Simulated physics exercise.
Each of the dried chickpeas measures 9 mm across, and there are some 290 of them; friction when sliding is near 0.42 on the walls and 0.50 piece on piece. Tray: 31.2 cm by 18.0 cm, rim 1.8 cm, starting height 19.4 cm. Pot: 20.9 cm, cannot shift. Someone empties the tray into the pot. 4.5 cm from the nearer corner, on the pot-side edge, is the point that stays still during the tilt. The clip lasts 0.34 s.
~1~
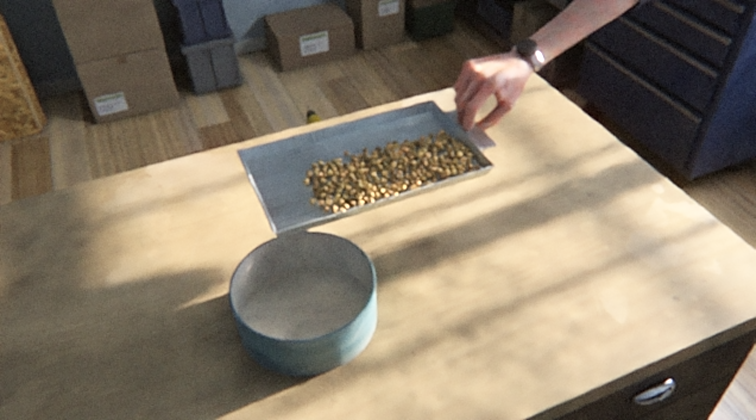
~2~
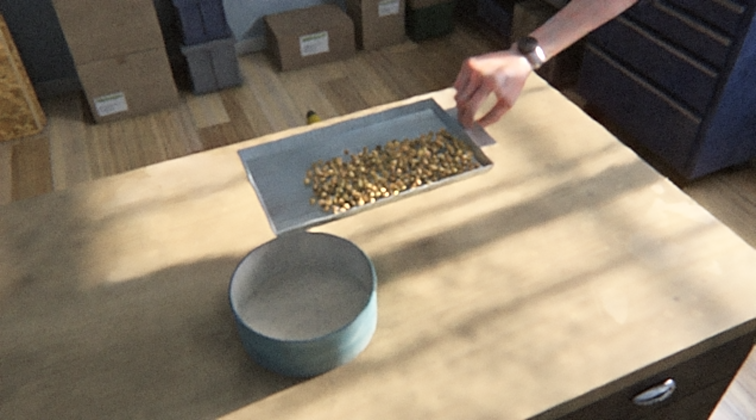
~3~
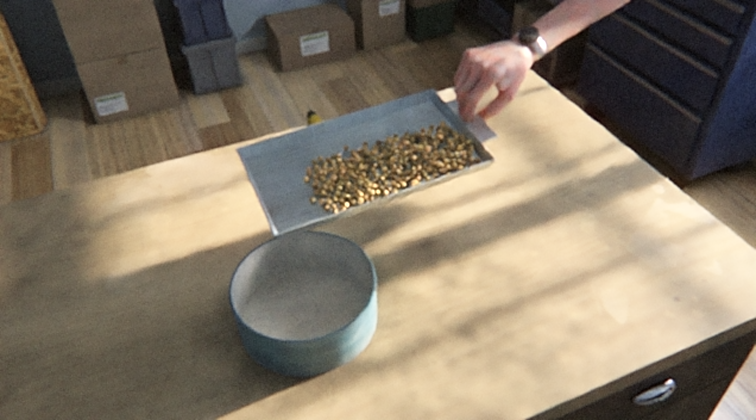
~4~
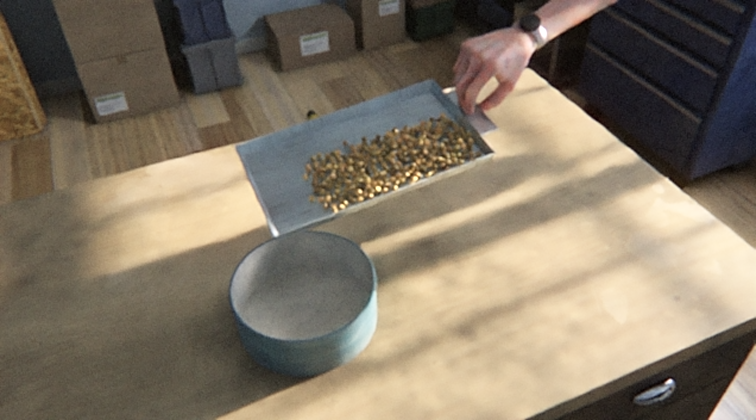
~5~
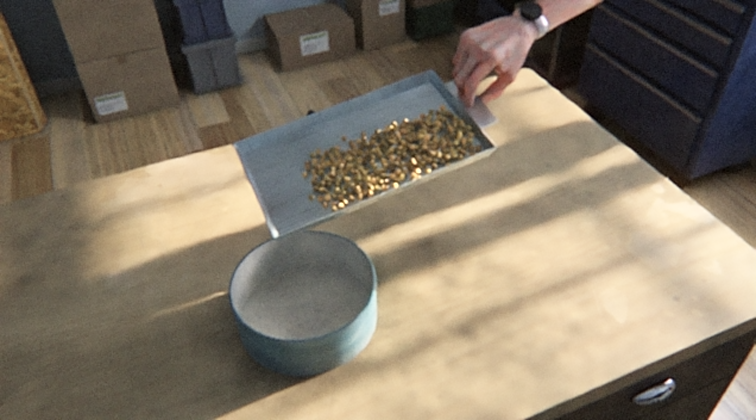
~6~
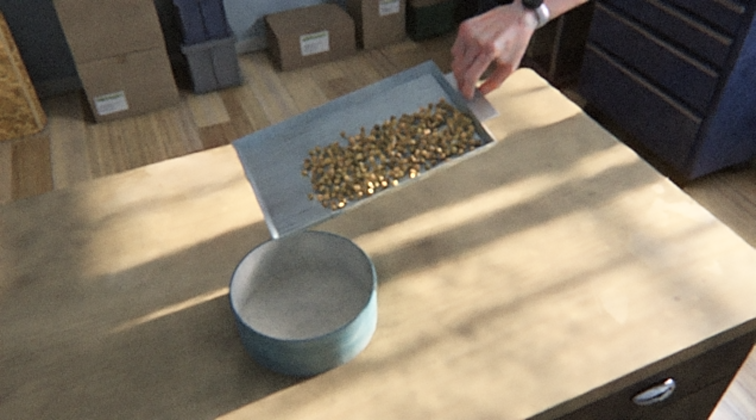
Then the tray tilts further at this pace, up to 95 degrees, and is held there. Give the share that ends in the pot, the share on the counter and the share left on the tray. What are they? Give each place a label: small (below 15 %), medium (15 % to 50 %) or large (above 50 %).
Shares by place: Pot large, counter small, left on the tray small.
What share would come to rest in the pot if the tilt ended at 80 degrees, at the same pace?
Around 95 in a hundred.
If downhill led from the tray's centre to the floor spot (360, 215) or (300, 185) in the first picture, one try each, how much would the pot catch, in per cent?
Approximately 70 percent, then 45 percent.
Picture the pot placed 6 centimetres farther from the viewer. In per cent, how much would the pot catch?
In that setup it would come to near 35 per cent.
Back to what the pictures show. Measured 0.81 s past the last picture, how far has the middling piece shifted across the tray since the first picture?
About 8 cm.
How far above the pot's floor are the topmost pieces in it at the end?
Top level: Approx. 3.0 cm.
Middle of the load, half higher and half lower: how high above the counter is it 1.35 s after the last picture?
Median height: Approx. 20 cm.
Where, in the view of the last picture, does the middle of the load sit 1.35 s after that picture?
(294, 234), roughly.
Then, 0.81 s after the last picture, tilt 51 degrees; the tray holds 100 %, the pot 0 %.
Then, 1.35 s after the last picture, tilt 77 degrees; the tray holds 65 %, the pot 20 %.
Then, 1.95 s after the last picture, tilt 95 degrees; the tray holds 0 %, the pot 100 %.
In the end, pot 100 %, counter 0 %, tray 0 %.
